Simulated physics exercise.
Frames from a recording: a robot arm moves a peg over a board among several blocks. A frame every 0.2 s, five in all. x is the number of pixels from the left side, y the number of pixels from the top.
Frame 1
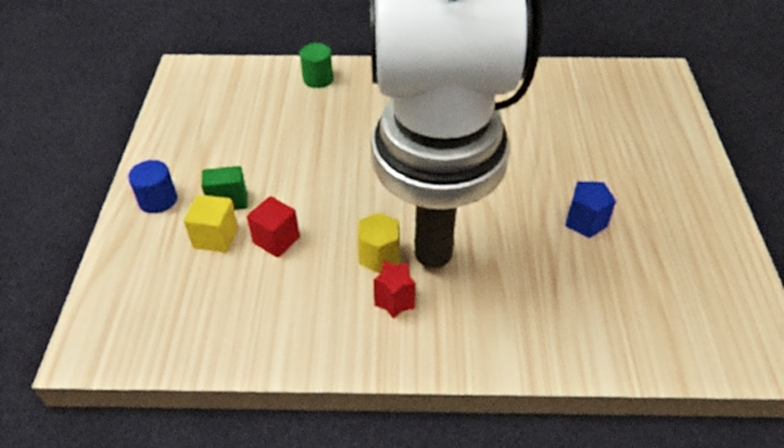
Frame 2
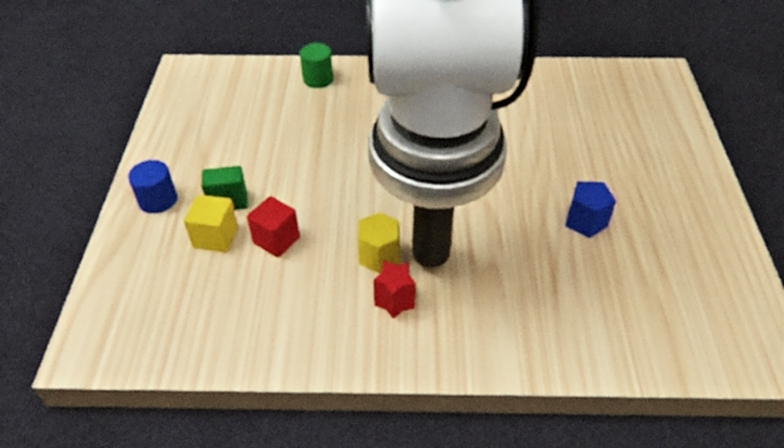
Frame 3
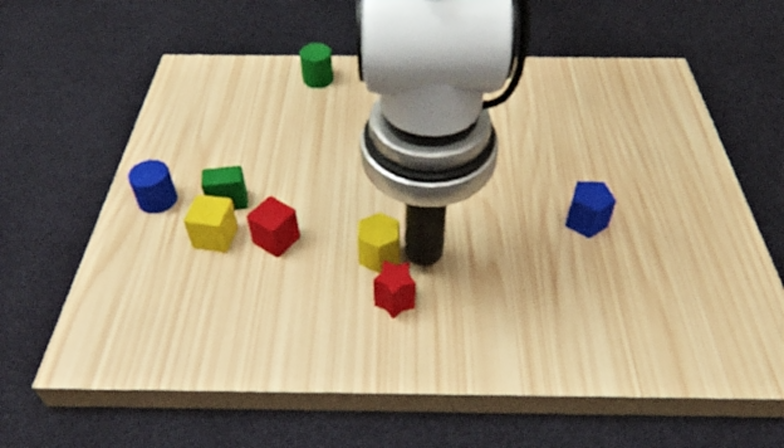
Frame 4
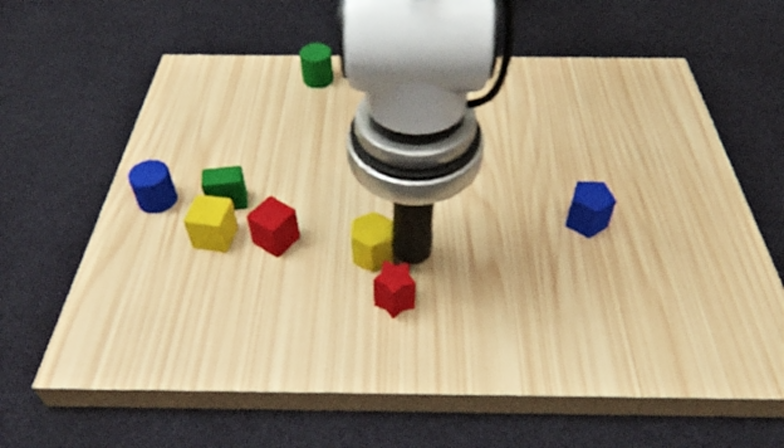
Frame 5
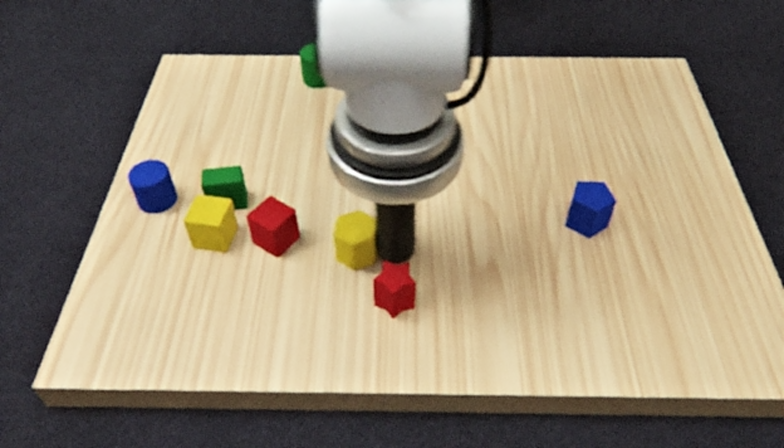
In the video, a robot arm holding a dark peg over a wooden board of colored blocks moves slightly left, meets the yellow hexagon, and pushes it a short distance left while the other blocks stay still.
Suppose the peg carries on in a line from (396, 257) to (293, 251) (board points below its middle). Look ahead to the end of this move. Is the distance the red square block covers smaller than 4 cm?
I expect not.
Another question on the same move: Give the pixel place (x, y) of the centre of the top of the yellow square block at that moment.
It should be at about (175, 204).
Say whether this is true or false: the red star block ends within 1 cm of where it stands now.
Verdict: True.
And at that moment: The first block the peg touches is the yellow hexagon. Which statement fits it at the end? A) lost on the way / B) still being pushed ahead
My pick is B.
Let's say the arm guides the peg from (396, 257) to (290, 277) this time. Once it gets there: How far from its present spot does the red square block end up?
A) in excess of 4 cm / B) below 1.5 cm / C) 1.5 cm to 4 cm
The correct letter is C.
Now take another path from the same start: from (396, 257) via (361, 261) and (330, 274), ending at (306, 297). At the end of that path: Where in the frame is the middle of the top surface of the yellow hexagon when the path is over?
It will likely be found at (303, 224).
On the path given first. One third of the way, peg at (359, 248); yellow hexagon at (319, 222).
Two thirds of the way, peg at (325, 245); red square block at (250, 208); yellow hexagon at (286, 216), turned 20° clockwise.
At the end, peg at (292, 243); yellow square block at (175, 204); red square block at (217, 203); yellow hexagon at (252, 213), turned 25° clockwise; red star block in place.
